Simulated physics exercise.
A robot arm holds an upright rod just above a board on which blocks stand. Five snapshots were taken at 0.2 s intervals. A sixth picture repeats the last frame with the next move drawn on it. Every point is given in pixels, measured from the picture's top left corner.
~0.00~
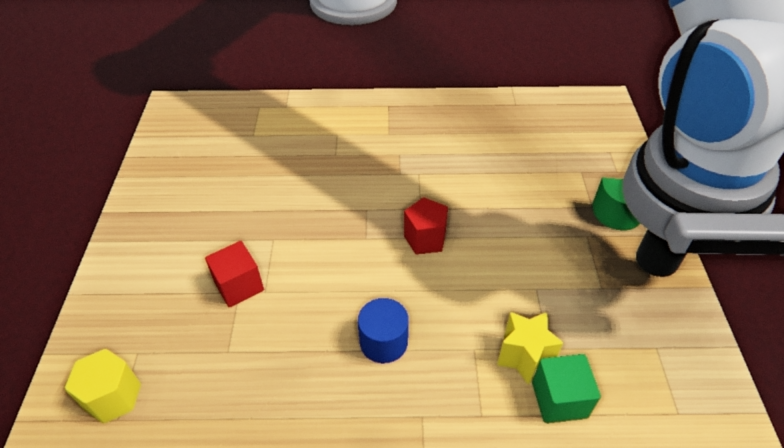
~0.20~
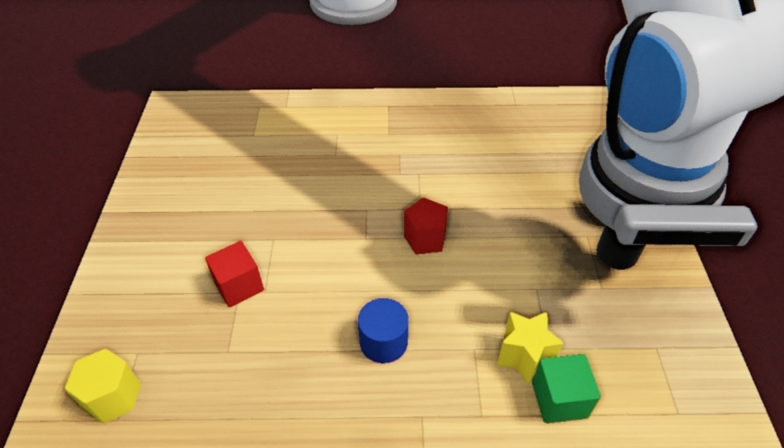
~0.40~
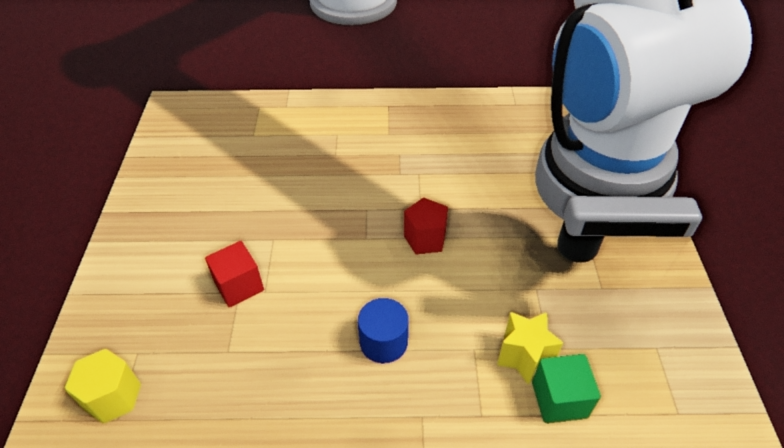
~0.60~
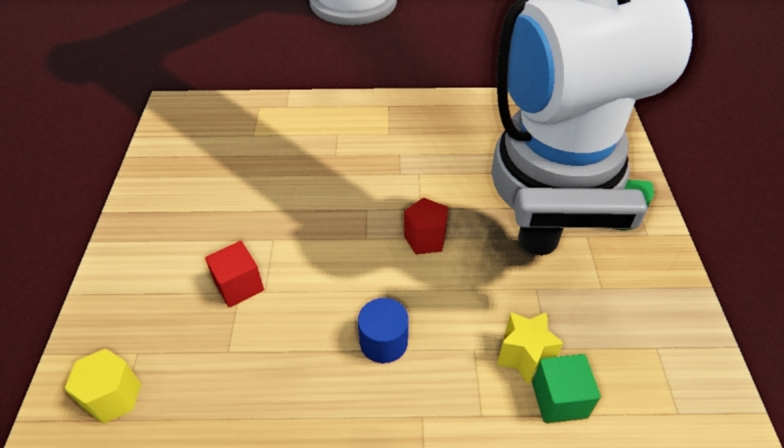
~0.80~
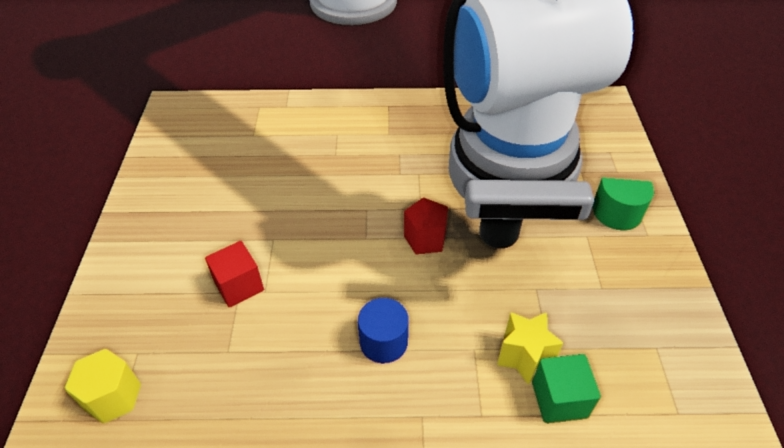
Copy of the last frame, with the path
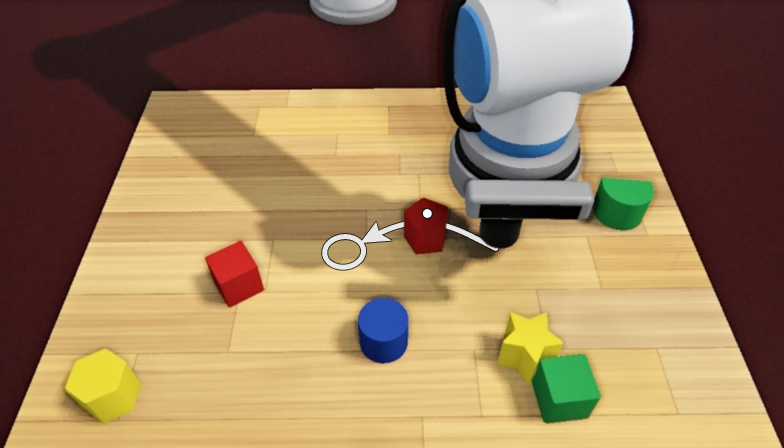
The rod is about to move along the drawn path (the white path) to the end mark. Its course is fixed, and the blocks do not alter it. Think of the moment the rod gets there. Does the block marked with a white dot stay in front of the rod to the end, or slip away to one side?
When the path ends, it will sit ahead of the rod.
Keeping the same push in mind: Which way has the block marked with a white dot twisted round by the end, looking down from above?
Looking down on the board, it turns counter-clockwise.
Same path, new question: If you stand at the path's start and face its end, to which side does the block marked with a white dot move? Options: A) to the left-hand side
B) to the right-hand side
That would be A.
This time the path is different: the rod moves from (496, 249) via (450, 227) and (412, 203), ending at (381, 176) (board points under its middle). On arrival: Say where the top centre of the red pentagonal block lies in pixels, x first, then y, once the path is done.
(404, 209)
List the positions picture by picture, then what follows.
Lower end of the rod (656, 262), tops of blocks, red pentagonal block (427, 213), in the first frame.
Rod (616, 255), blocks as before, in the second frame.
Rod (577, 248), blocks as before, in the third frame.
Rod (538, 242), blocks as before, in the fourth frame.
Rod (499, 235), red pentagonal block (427, 213), in the fifth frame.
The drawn path runs from (496, 249) via (446, 226) and (392, 228), ending at (344, 252); the dot is on the red pentagonal block.
The first path, step by step. One third of the way, rod (446, 212); red pentagonal block (413, 212), turned 35° anticlockwise.
Two thirds of the way, rod (391, 214); red pentagonal block (365, 226), turned 70° anticlockwise.
At the end, rod (343, 238); red pentagonal block (321, 255), turned 85° anticlockwise.
